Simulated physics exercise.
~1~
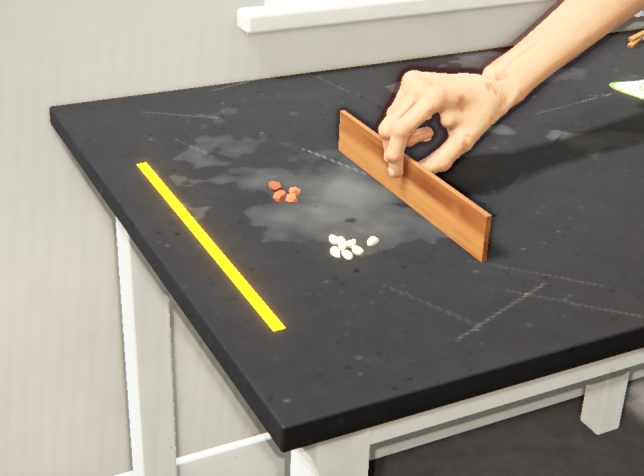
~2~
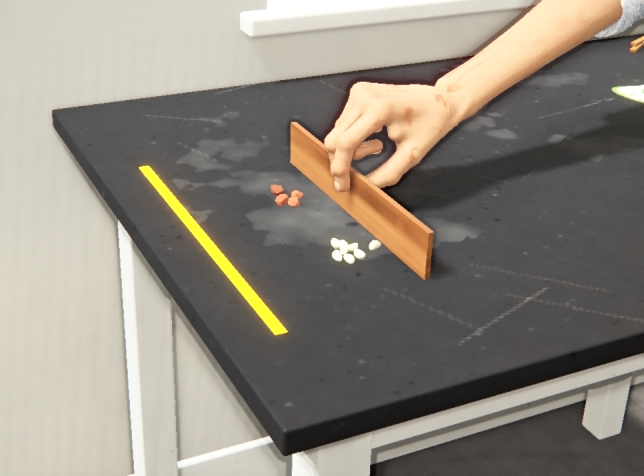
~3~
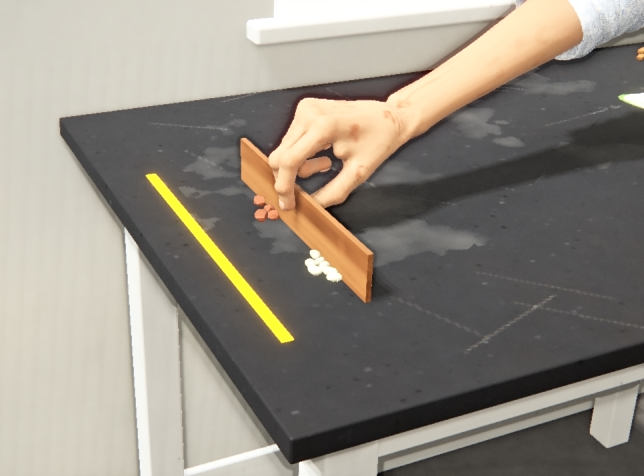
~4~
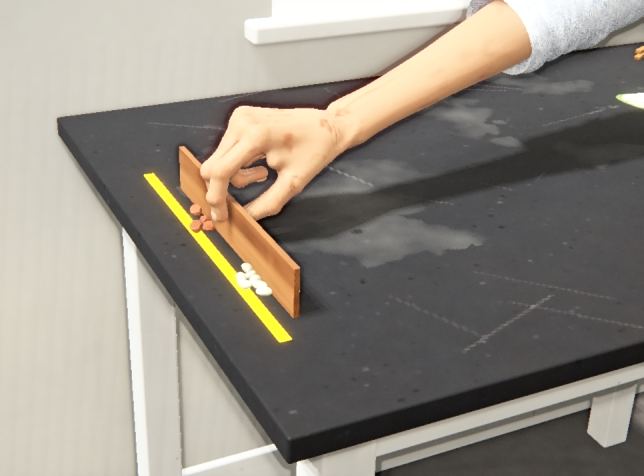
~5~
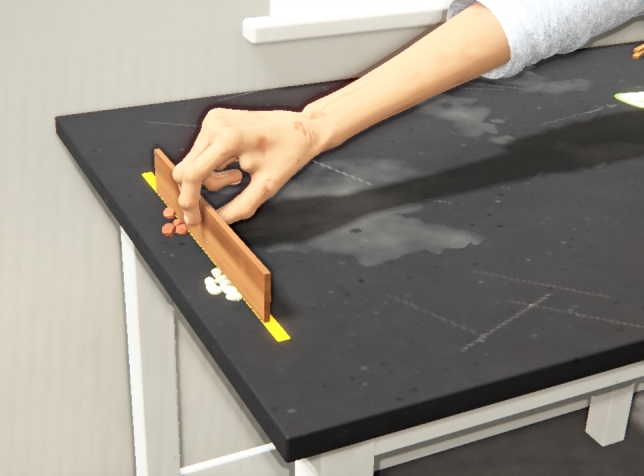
On a dark, scuffed tabletop with pale legs, a hand holds a strip of wood upright on its long edge. To its left lie two small clusters, reddish bits on the far side and whitish ones nearer, with a strip of yellow tape beyond them. The hand slides the wood left, closing the gap until it meets both clusters. It pushes them along together toward the tape, and they cross it just ahead of the wood. The strip ends at the yellow tape, with both clusters still on the table in front of it, short of the edge.
